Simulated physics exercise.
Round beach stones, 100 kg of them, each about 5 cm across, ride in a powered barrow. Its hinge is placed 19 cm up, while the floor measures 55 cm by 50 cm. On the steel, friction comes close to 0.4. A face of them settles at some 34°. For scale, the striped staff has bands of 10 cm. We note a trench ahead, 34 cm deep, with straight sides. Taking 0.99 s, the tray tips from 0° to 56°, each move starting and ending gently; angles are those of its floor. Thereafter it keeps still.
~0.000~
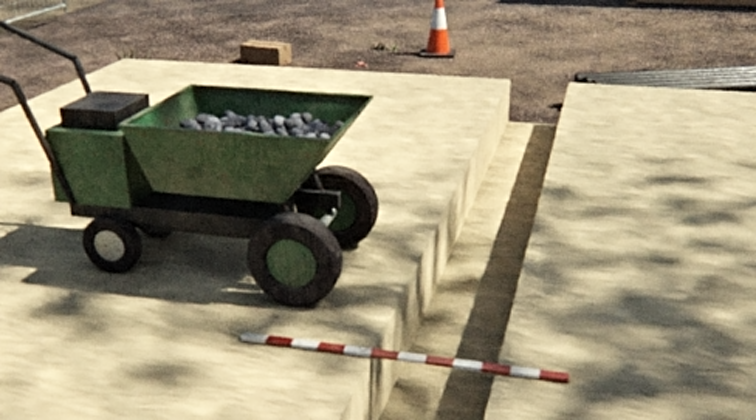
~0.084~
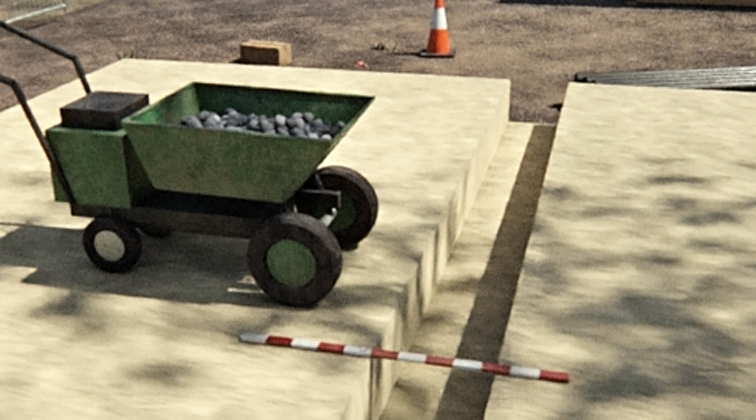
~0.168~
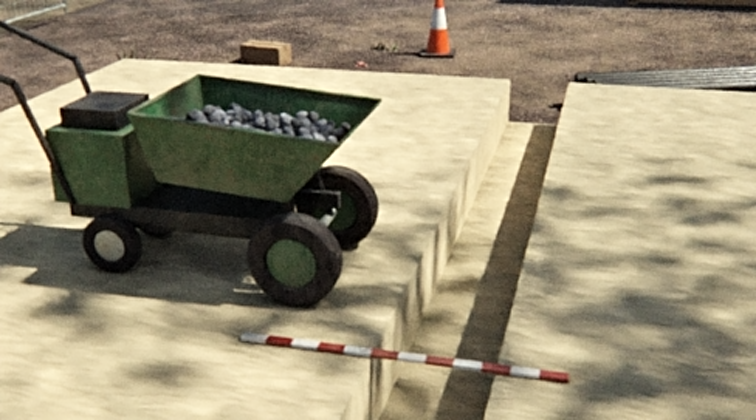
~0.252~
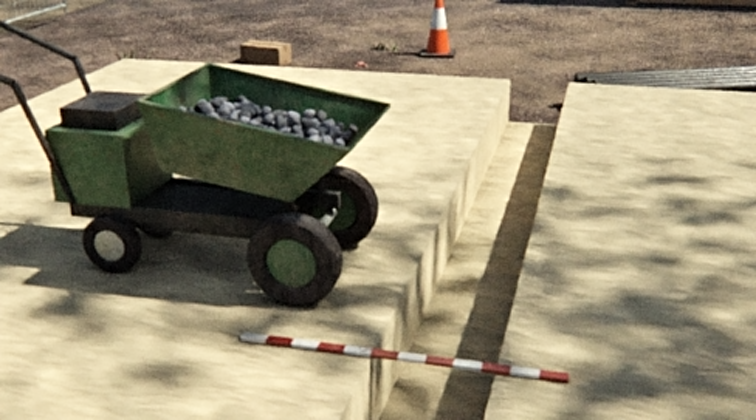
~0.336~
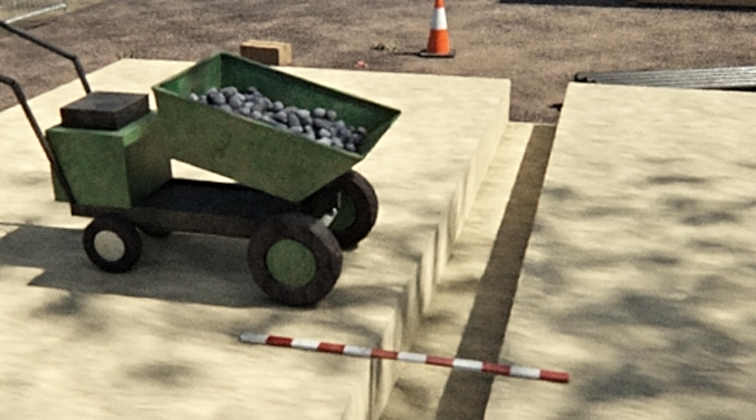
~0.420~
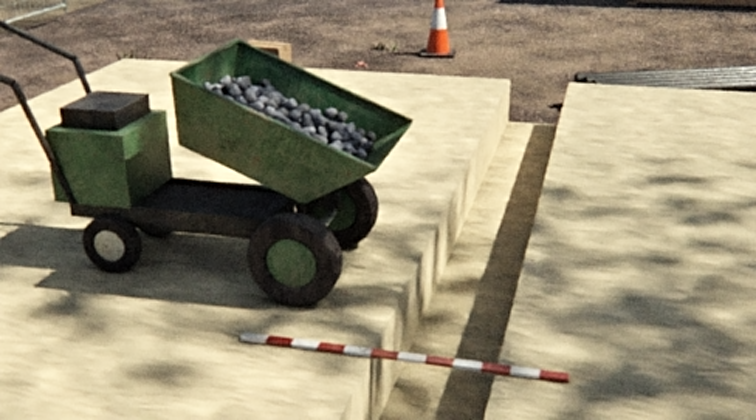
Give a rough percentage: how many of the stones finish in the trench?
64 %.
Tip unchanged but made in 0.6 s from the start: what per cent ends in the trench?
Then some 50 per cent would.
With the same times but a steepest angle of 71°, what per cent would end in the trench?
Then about 80 per cent.
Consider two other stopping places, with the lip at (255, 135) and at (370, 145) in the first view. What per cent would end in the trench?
Roughly 55 percent for the first, and 40 percent for the second.
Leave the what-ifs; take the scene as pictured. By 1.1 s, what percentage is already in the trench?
Around 10 per cent of it, at that instant.
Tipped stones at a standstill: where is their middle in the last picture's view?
Look at roughly (475, 349).
After 0.7 s the floor is at 47°; 100 % in the tray; the foremost stones are at (403, 189).
After 1.1 s the floor is at 56°; 88 % in the tray, 12 % in the trench; the foremost stones are at (496, 258).
After 1.4 s the floor is at 56°; 57 % in the tray, 36 % in the trench, 7 % past the trench; the foremost stones are at (580, 290).
After 3.4 s the floor is at 56°; 29 % in the tray, 64 % in the trench, 7 % past the trench; the foremost stones are at (653, 297).
